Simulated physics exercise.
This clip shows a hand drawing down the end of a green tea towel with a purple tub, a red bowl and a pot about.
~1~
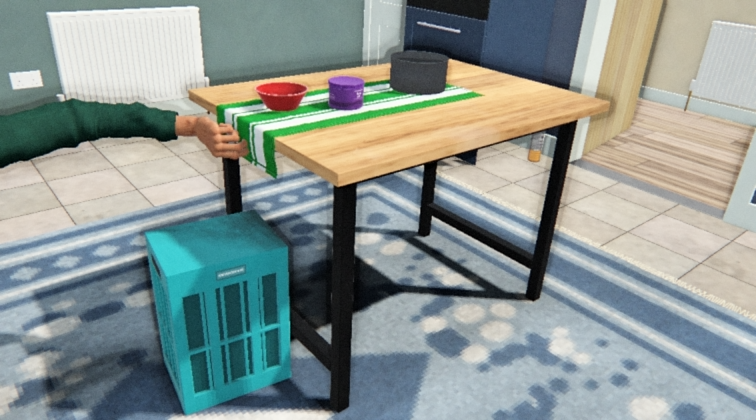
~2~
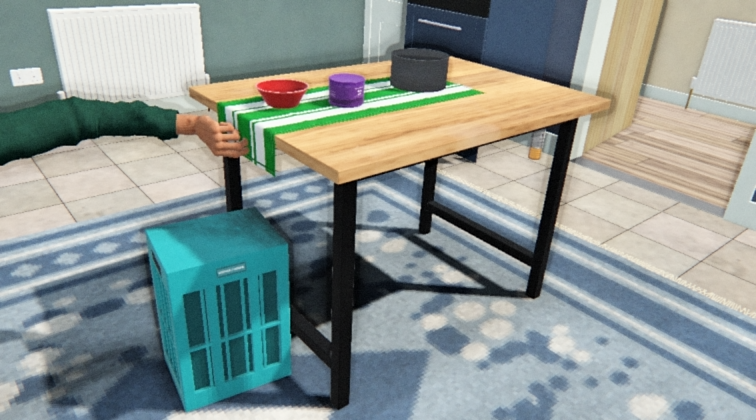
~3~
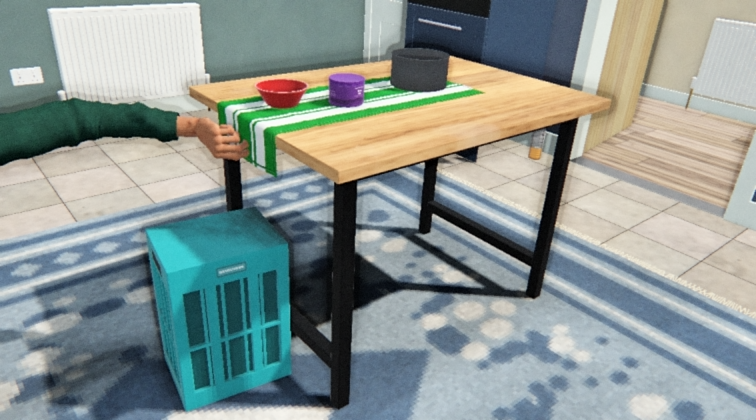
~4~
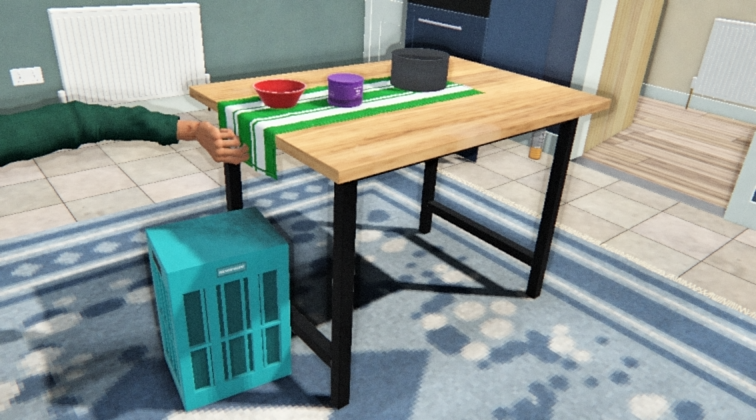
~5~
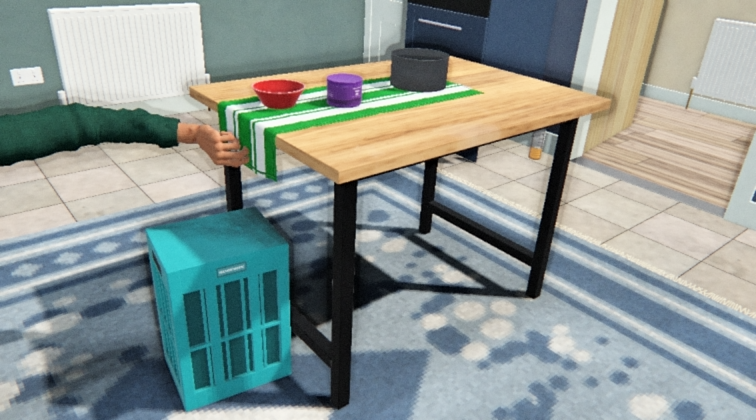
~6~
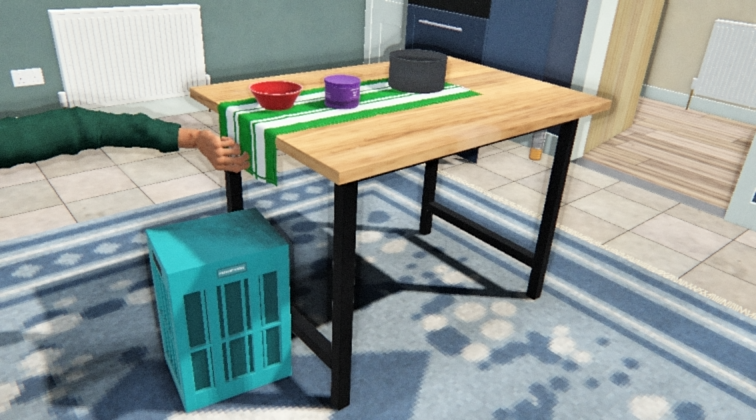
At a wooden table, a hand slightly pulls down a green striped cloth holding dishes.
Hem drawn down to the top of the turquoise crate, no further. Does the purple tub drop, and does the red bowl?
Taking them in turn: The purple tub does not drop; the red bowl does drop.
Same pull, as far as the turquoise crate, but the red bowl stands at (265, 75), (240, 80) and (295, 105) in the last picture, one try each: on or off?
Try 1: Still in place. Try 2: Still in place. Try 3: Lost off the top.
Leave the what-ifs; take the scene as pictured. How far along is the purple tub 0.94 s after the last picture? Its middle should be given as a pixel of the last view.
By then you'd find it at pixel (285, 101).
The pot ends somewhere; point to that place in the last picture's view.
Close to (372, 78).
Then, 0.20 s after the last picture, hem going down; tub carried along near (327, 95); bowl moved a little.
Then, 0.54 s after the last picture, hem going down; tub carried along near (306, 98); bowl carried along near (238, 104).
Then, 0.94 s after the last picture, hem on the crate; tub carried along near (285, 101); bowl over the edge.
At rest, hem on the crate; tub carried along near (285, 101); bowl over the edge. The purple tub remains up there and the red bowl is carried off the end.
